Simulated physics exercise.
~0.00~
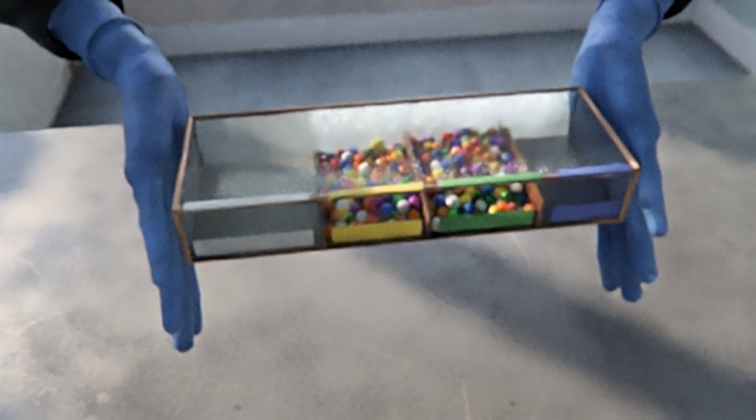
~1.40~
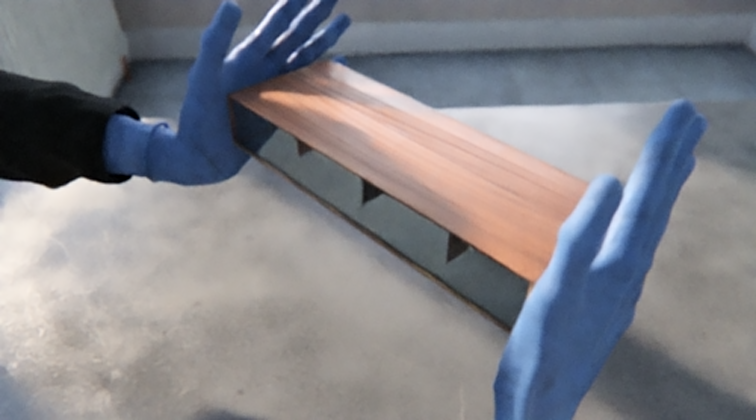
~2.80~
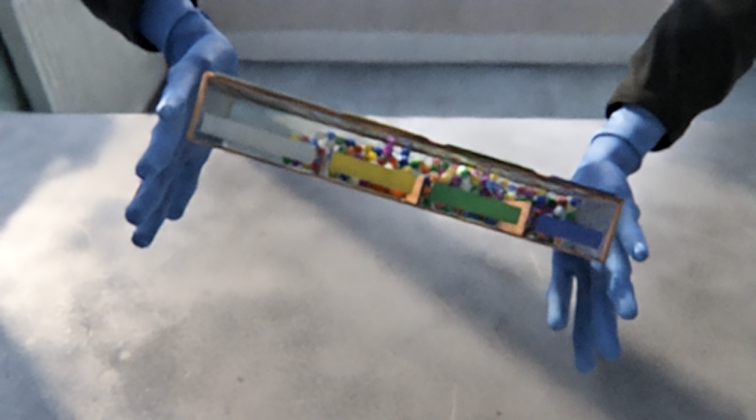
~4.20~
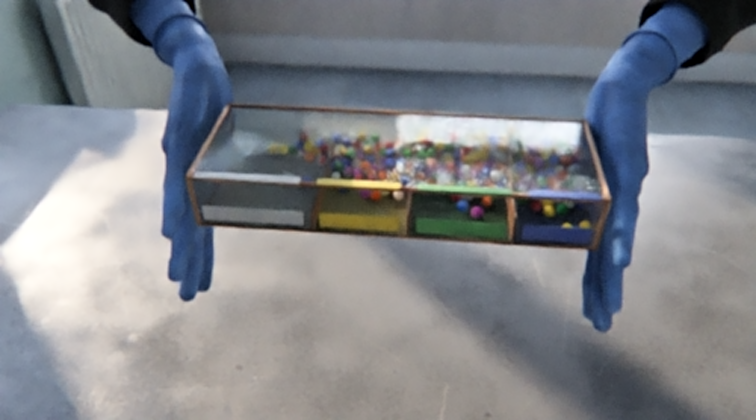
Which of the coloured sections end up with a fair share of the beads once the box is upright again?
The yellow, green and blue sections each end up with a fair share of the beads, while the white section on the left gets very few.
Gloved hands tipping a clear-lidded box of colourful beads over and back upright, leaving beads spread across yellow, green and blue sections.
